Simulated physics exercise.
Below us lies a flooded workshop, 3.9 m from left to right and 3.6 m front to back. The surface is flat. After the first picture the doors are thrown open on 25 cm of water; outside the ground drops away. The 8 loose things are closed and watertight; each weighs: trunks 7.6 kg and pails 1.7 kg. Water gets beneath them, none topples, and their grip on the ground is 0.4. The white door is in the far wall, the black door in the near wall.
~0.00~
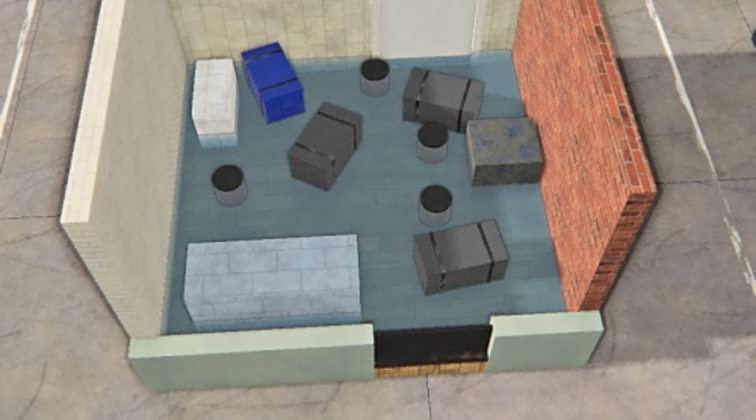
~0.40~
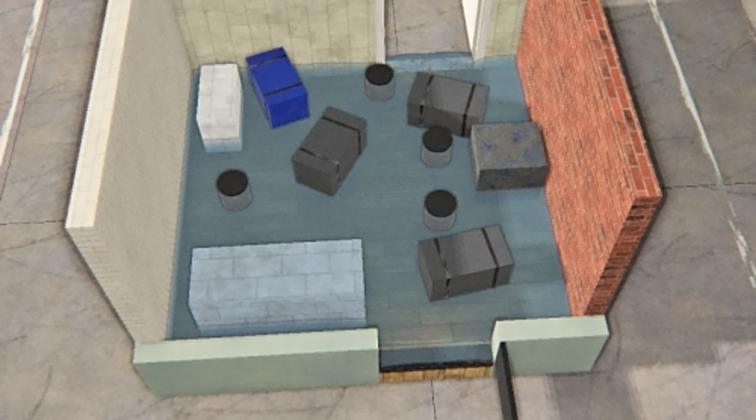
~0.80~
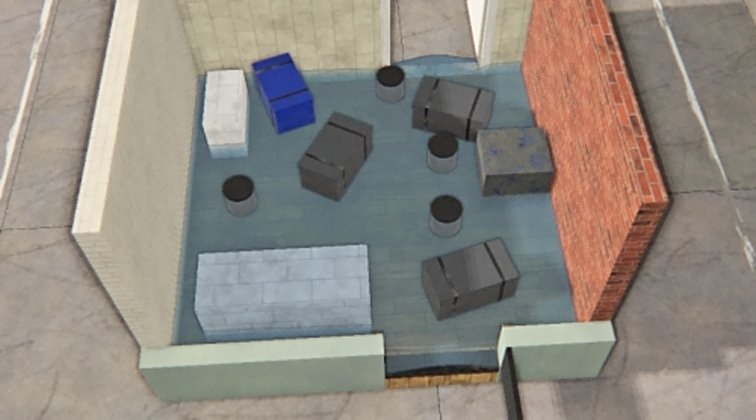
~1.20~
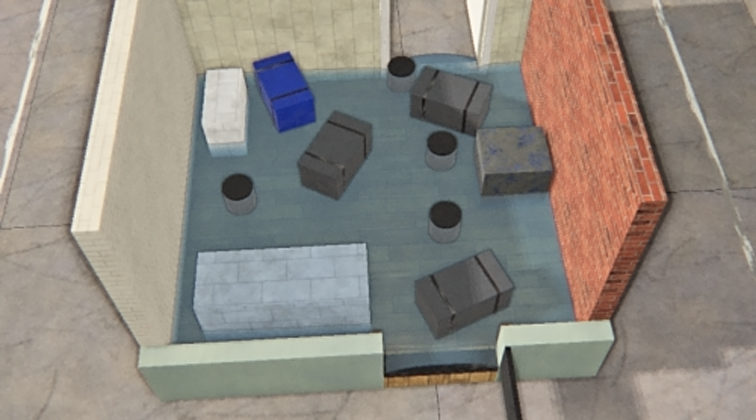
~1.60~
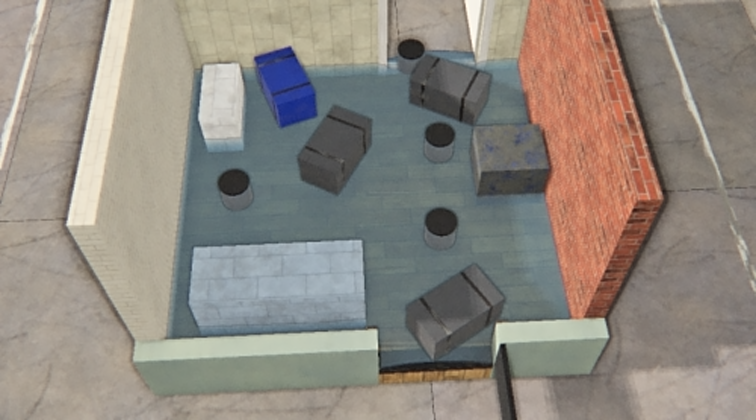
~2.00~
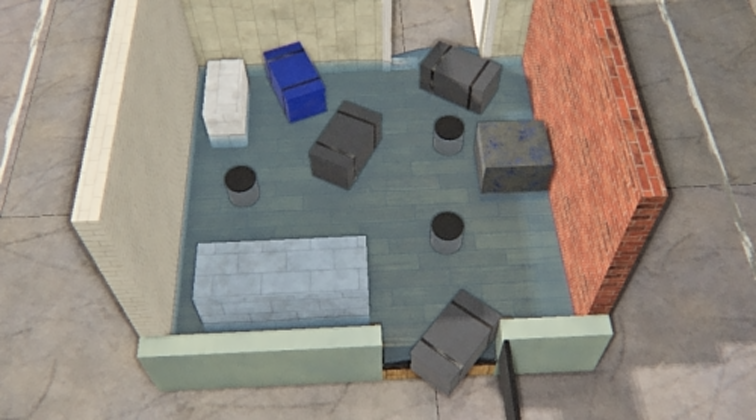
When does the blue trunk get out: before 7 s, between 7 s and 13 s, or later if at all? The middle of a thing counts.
It leaves between the two times.
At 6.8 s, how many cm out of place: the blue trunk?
Roughly 100 cm by then.
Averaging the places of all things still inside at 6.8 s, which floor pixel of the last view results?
At about (395, 133).
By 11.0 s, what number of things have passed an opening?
By then 6.
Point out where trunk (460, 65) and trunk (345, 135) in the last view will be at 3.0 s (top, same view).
Near (468, 40) and (374, 131).
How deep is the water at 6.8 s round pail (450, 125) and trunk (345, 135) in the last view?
Roughly 11 and 12 cm.
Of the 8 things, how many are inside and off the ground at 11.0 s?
At that moment 2.
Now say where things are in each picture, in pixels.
The first picture shows the blue trunk at (271, 70), afloat; about 3110 L in view; 0 of 8 have shifted.
The second picture shows the blue trunk at (276, 75), afloat; about 3050 L in view; 0 of 8 have shifted.
The third picture shows the blue trunk at (282, 81) floats; 25 cm deep round most things; 2 of 8 have shifted.
The fourth picture shows the blue trunk at (282, 80), afloat; 22 cm deep round most things; 4 of 8 have shifted.
The fifth picture shows the blue trunk at (284, 75) floats, 7 cm from its start; 20 cm deep round most things; 7 of 8 have shifted.
The sixth picture shows the blue trunk at (293, 70), afloat, 13 cm from its start; 19 cm deep round most things; 7 of 8 have shifted.
After 3.0 s the blue trunk is near (312, 70), 0.3 m from its start, afloat; 2 of 8 are out; 6 afloat.
After 6.8 s the blue trunk is near (379, 68), 1.1 m from its start, afloat; 4 of 8 are out; 4 afloat.
After 11.0 s the blue trunk has gone out (at 9.6 s); 6 of 8 are out; 2 afloat.
After 15.0 s the blue trunk has gone out (at 9.6 s); 7 of 8 are out; 1 afloat.
